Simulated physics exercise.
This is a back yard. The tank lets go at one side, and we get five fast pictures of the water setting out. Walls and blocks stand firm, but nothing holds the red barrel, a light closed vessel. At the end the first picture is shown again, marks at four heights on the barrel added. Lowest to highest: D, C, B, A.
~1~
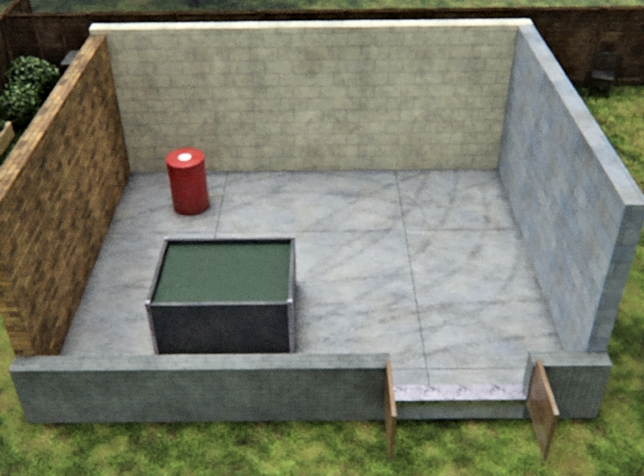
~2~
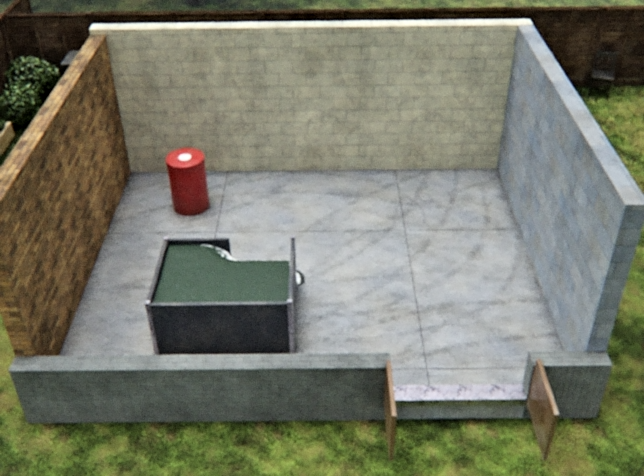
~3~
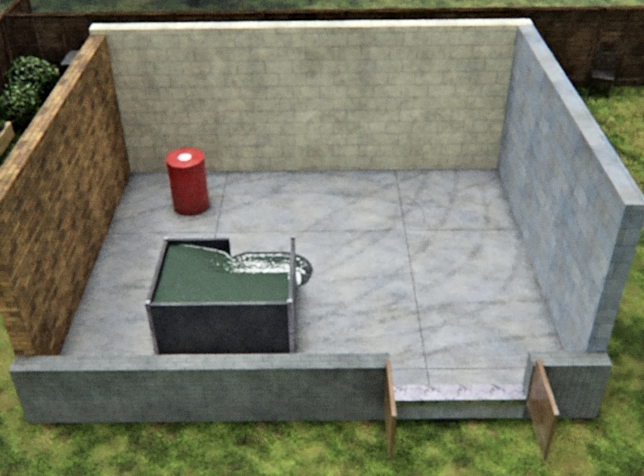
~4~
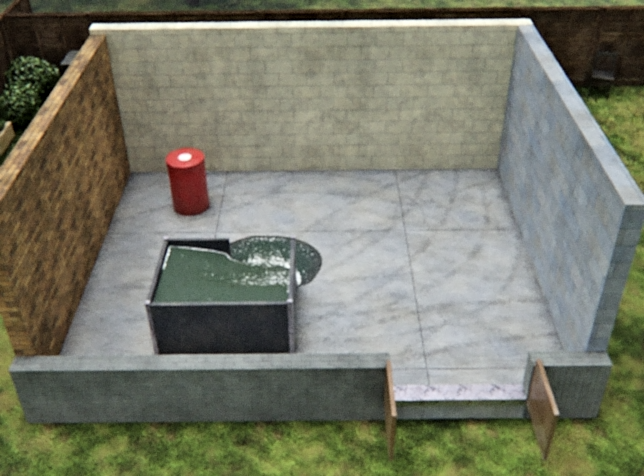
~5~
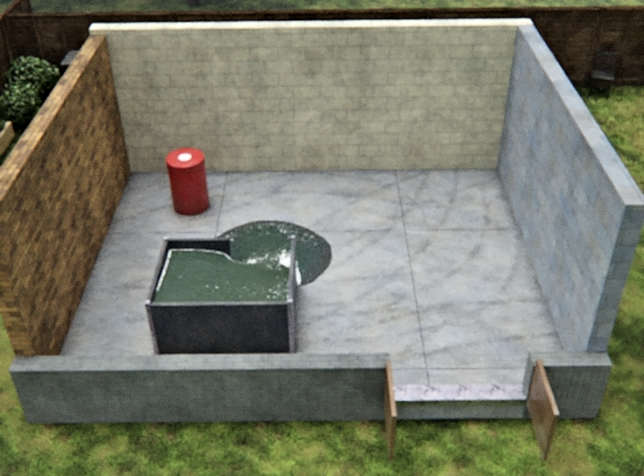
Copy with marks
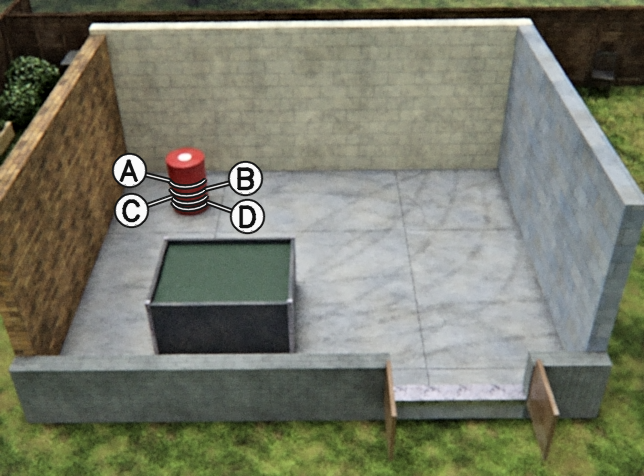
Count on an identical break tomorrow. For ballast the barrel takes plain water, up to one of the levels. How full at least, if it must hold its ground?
D is the one.
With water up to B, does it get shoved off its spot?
No, not at all.
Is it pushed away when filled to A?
No.
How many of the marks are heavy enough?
All four.
On the marked copy, A at (185, 187); B at (186, 195); C at (187, 203); D at (188, 209); from the bottom up D, C, B, A.
With A, it does not move.
With B, it does not move.
With C, it does not move.
With D, it does not move.
